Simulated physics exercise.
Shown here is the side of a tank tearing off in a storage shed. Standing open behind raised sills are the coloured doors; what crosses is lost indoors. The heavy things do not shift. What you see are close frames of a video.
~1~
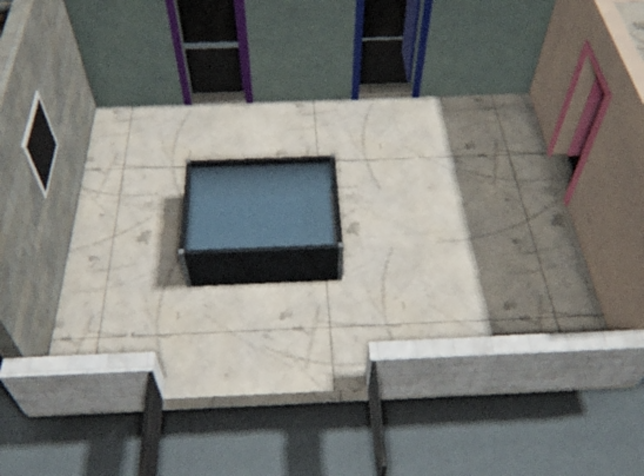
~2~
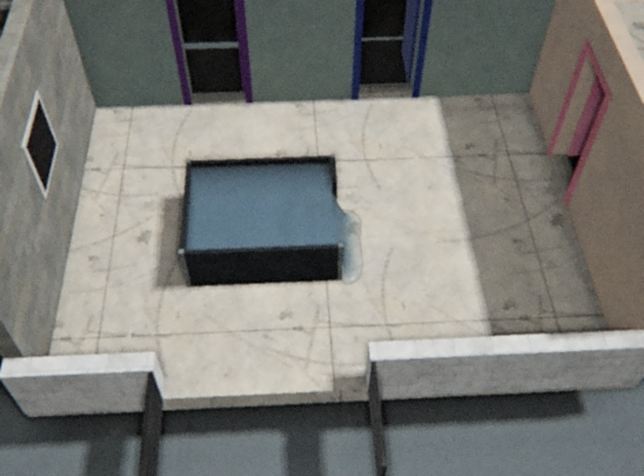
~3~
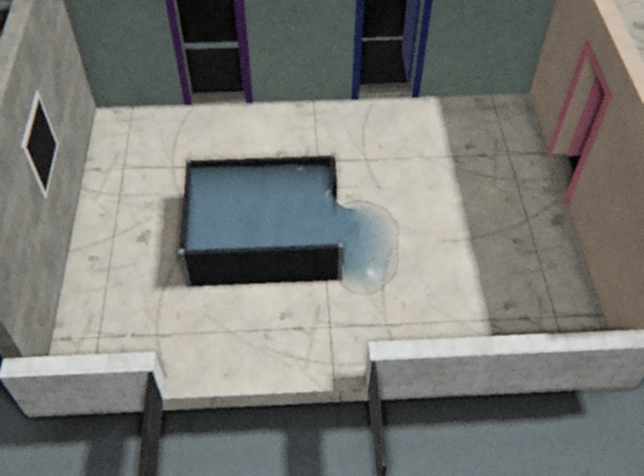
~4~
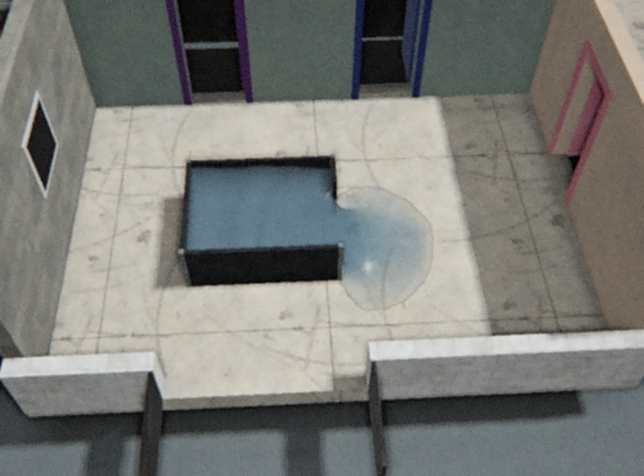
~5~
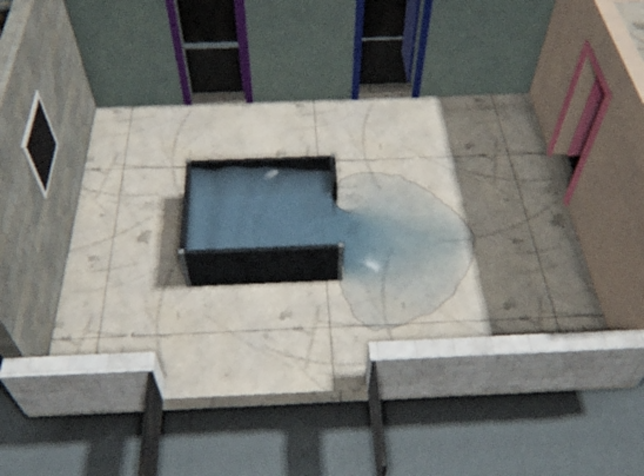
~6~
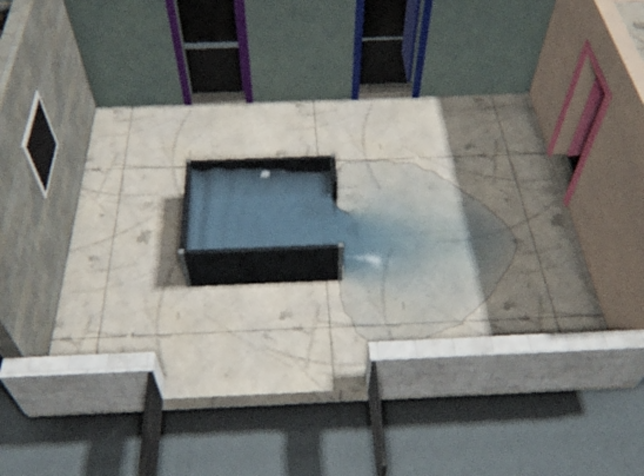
A storage shed with a pale, cracked floor is seen from above through its open front, between a grey left wall and a tan right wall. A dark-sided tank of blue water sits left of centre, with purple and blue doorways behind it and a pink one at right. The tank's right side gives way, and water pours out, spreading rightward in a widening rounded sheet into the shaded floor, while the view stays still.
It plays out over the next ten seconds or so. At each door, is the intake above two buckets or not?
As I see it, most likely the blue door will not exceed two buckets, most likely the pink door will exceed two buckets, most likely the purple door will not exceed two buckets.
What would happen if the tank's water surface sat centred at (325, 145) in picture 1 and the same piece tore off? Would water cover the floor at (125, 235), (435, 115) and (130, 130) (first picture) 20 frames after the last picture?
I'd say still dry for the first, swamped for the second and still dry for the third.
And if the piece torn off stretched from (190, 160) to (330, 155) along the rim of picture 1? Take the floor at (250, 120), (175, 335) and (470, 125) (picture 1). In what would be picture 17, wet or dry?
Taking the three spots as listed, they end up inundated, spared and inundated.
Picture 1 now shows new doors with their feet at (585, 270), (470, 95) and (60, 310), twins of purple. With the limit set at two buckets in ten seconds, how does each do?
Well, the first one overshoots, the next overshoots, and the last doesn't reach it.
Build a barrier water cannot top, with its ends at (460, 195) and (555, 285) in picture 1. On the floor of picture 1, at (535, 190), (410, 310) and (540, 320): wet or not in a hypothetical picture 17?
Lab note - spot 1 parched, spot 2 inundated, spot 3 inundated.
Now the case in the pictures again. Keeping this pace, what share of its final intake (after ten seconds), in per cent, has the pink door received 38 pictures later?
My estimate: Close to 90 per cent.
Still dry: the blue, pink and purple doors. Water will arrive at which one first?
The pink one.
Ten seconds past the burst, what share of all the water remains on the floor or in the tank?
My estimate is some 90 percent.
A moment on, water covers 35 % of the floor; the blue door not reached, the pink door wet at the sill, nothing in, the purple door not reached.
Next, water covers 40 % of the floor; the blue door not reached, the pink door over two buckets in, the purple door not reached.
Then, water covers 40 % of the floor; the blue door not reached, the pink door far over two buckets in, the purple door not reached.
Later, water covers 70 % of the floor; the blue door wet at the sill, nothing in, the pink door far over two buckets in, the purple door wet at the sill, nothing in.
In the end, water covers 95 % of the floor; the blue door wet at the sill, nothing in, the pink door far over two buckets in, the purple door wet at the sill, nothing in.
